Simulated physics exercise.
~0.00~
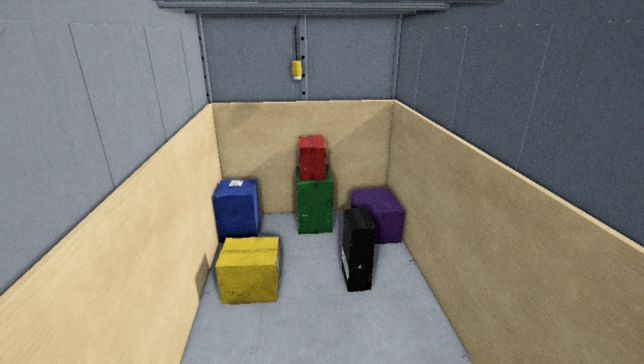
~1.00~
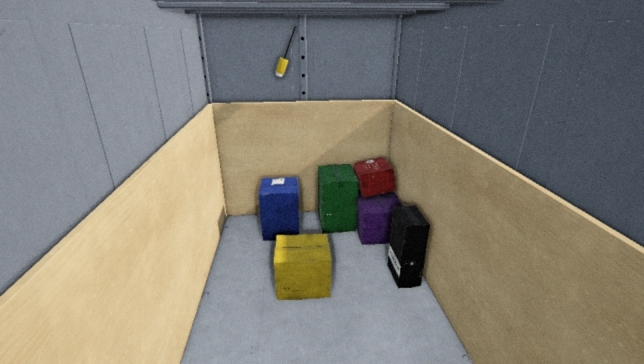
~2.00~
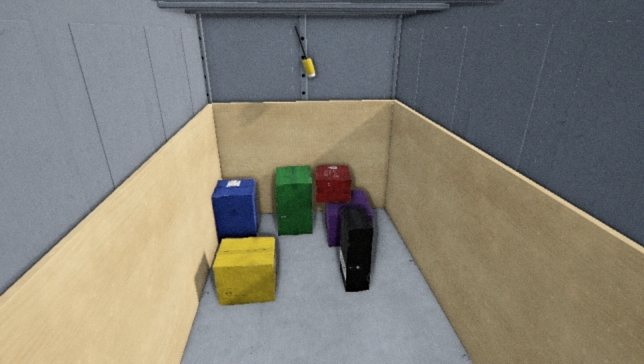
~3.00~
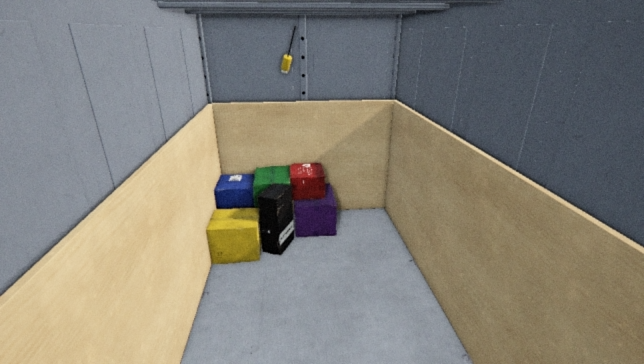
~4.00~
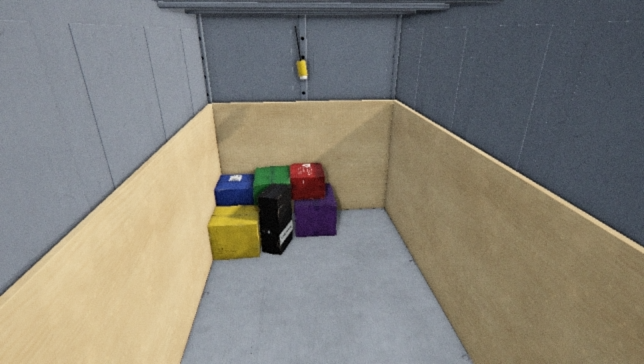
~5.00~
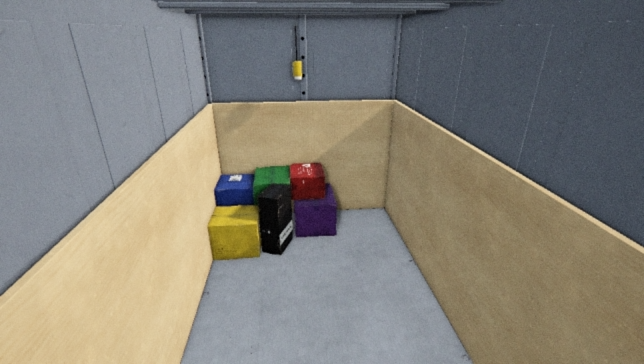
In the load bay of a delivery van, a red box sits on top of an upright green one, with blue, yellow, black and purple boxes around them and a small yellow lamp hanging by the front wall. The blue, yellow, green and black boxes shift right, and the red box drops from its perch onto its side near the purple one. The load then slides back left. Next, the boxes bunch together at the left side, moving farther forward, while the lamp swings. Finally the lamp hangs nearly straight and the cluster rests still, leaving the right side empty.
